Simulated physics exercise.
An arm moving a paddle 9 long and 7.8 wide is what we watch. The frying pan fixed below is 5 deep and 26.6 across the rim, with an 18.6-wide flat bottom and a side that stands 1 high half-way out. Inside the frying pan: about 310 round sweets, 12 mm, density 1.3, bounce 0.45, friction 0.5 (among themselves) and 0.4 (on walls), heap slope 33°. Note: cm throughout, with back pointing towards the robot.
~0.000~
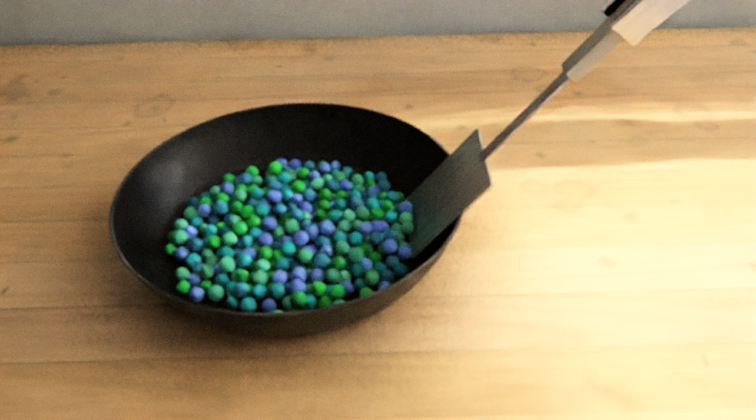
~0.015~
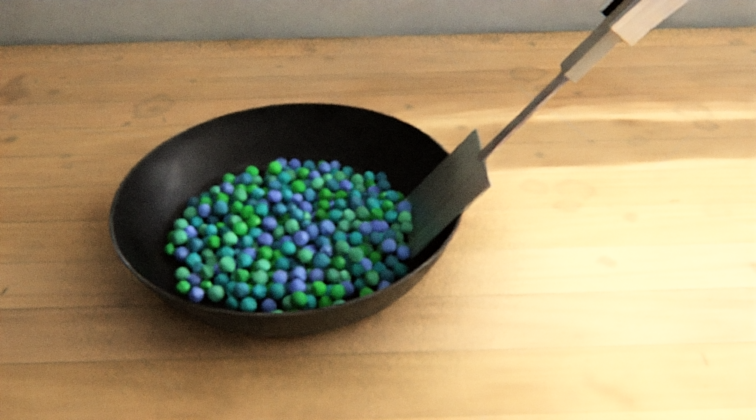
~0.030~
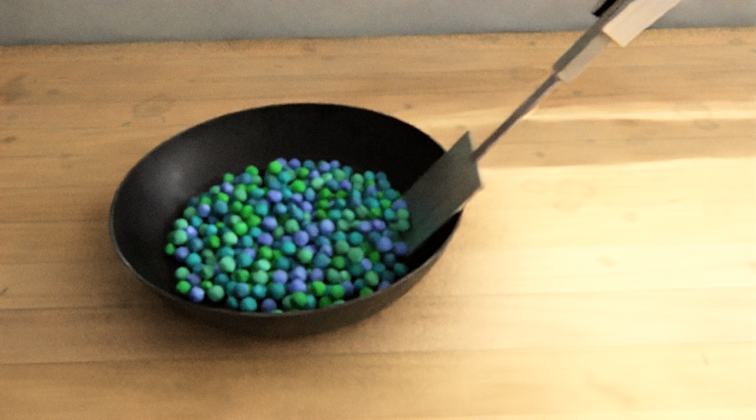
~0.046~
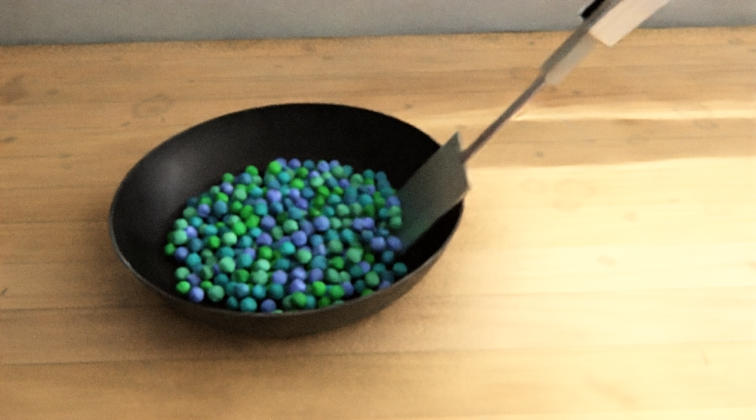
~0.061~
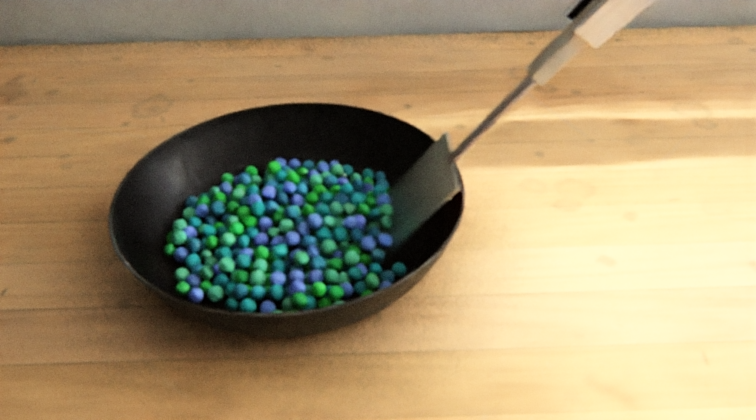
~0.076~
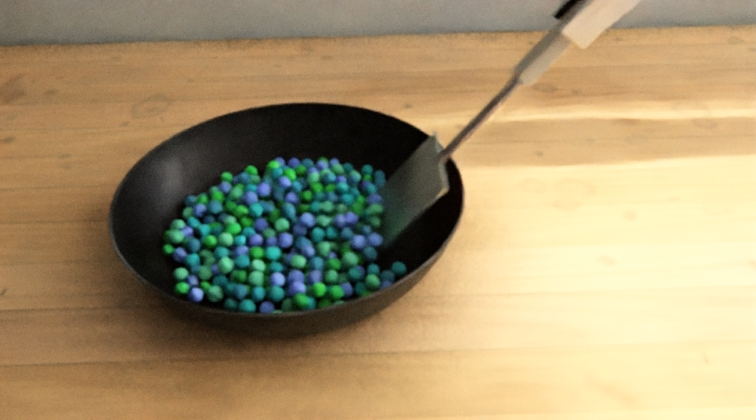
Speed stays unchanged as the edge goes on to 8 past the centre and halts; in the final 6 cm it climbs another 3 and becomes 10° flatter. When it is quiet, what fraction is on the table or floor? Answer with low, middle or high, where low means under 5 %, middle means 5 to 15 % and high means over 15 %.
Low.
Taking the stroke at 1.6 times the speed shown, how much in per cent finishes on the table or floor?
The share would be near 5 in a hundred.
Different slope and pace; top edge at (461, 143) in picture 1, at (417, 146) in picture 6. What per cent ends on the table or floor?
Some 5 percent ends up on the table or floor.
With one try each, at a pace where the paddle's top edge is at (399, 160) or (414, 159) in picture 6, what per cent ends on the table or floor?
Roughly 10 per cent, then roughly 10 per cent.
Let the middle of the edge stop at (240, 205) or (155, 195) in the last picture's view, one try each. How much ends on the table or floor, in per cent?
Estimates, in order: 0 % and 15 %.
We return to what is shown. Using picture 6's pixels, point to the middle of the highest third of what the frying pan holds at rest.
I'd put it close to (180, 215).
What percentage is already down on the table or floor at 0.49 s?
0 per cent.
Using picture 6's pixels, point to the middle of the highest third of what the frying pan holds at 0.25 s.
It is centred at about (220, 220).
After 0.16 s, sloping 51°, highest piece 4 above the table; 307 in the frying pan.
After 0.25 s, sloping 47°, highest piece 4 above the table; 307 in the frying pan.
After 0.49 s, sloping 41°, highest piece 5 above the table; 307 in the frying pan.
After 1.54 s, sloping 41°, highest piece 4 above the table; 307 in the frying pan.
In the end, 307 in the frying pan. That is 0 % on the table or floor.
